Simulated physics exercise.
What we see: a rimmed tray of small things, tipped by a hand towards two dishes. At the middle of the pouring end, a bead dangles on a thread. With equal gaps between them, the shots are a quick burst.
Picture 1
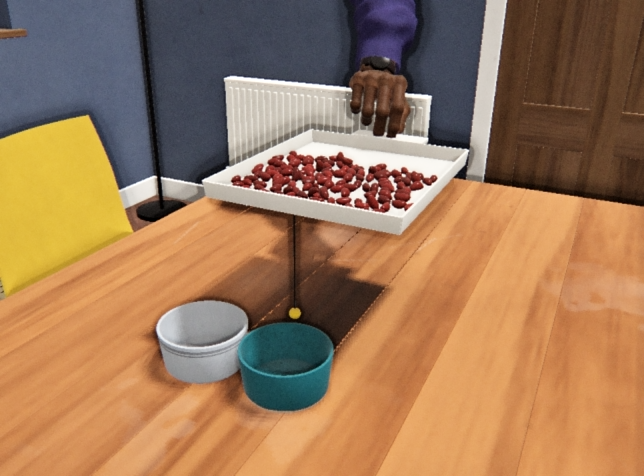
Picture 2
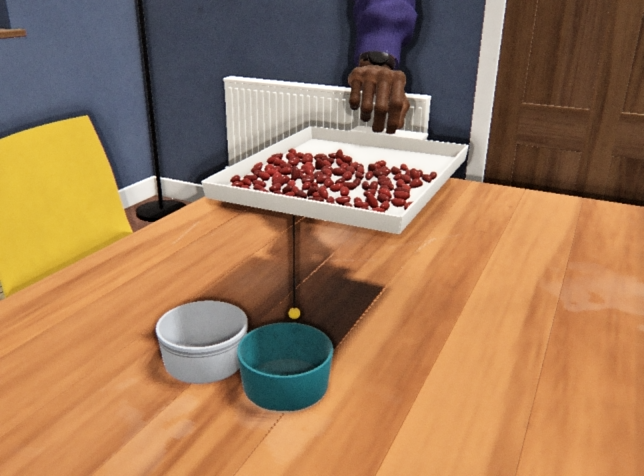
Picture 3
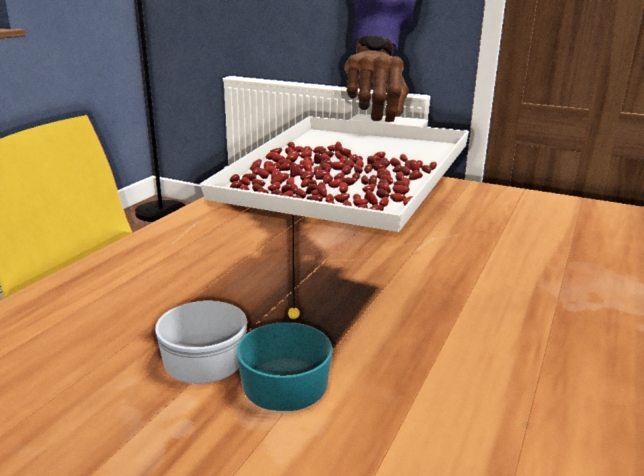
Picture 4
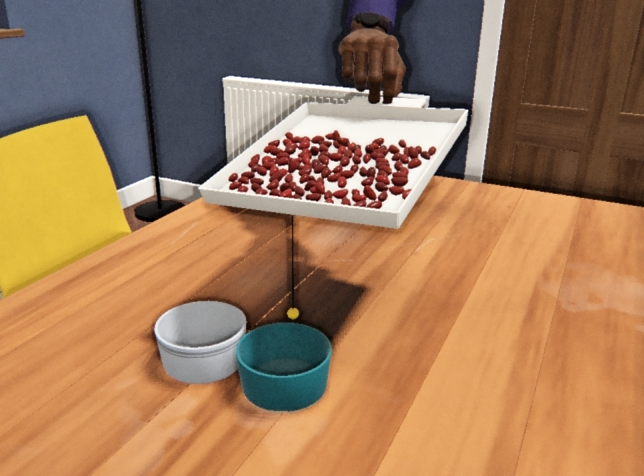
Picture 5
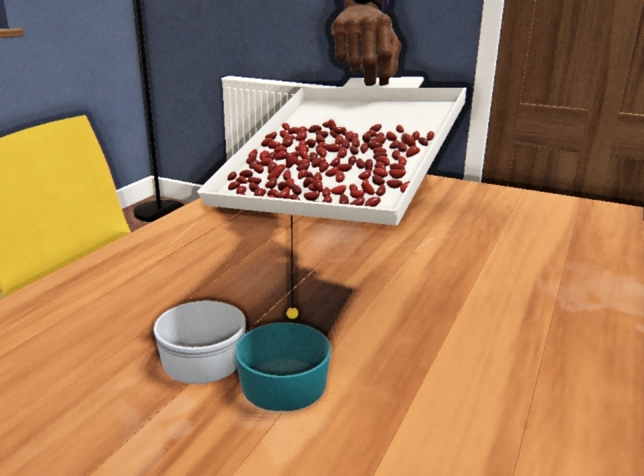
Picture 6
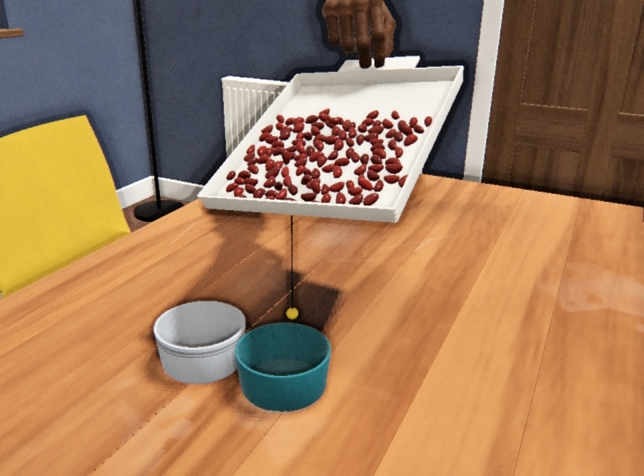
A white tray of red kidney beans tilting gradually as a hand raises its far edge, above grey and teal dishes.
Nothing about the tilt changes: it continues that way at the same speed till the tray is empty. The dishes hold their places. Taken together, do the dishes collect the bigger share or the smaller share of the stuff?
Mostly kept.
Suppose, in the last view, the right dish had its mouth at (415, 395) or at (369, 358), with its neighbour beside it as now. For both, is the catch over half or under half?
Short of half, then Short of half.
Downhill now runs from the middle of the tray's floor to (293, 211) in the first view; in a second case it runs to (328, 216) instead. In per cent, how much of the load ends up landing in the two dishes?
I'd expect around 50 in a hundred first and around 30 in a hundred second.
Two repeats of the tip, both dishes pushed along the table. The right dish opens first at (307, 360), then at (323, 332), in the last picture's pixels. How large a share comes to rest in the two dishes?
You'd get near 50 per cent and afterwards near 20 per cent.
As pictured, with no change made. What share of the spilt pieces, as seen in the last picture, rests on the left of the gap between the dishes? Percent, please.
Estimate: Near 80 per cent.
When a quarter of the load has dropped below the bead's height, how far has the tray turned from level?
Angle reached: About 115°.
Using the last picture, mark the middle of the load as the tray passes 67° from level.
Centre estimate: (278, 158).
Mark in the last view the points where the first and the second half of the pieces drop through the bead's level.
About (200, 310) to begin with, then about (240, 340).
Soon after the last picture, tray tipped steeply; all on the tray.
A little later, tray tipped past a quarter turn; nearly all on the tray; a stray few in the left dish.
Later still, tray tipped past a quarter turn; a small part in the right dish; about half in the left dish; about a third outside both.
At rest, tray tipped past a quarter turn; a small part in the right dish; about half in the left dish; about a third outside both.
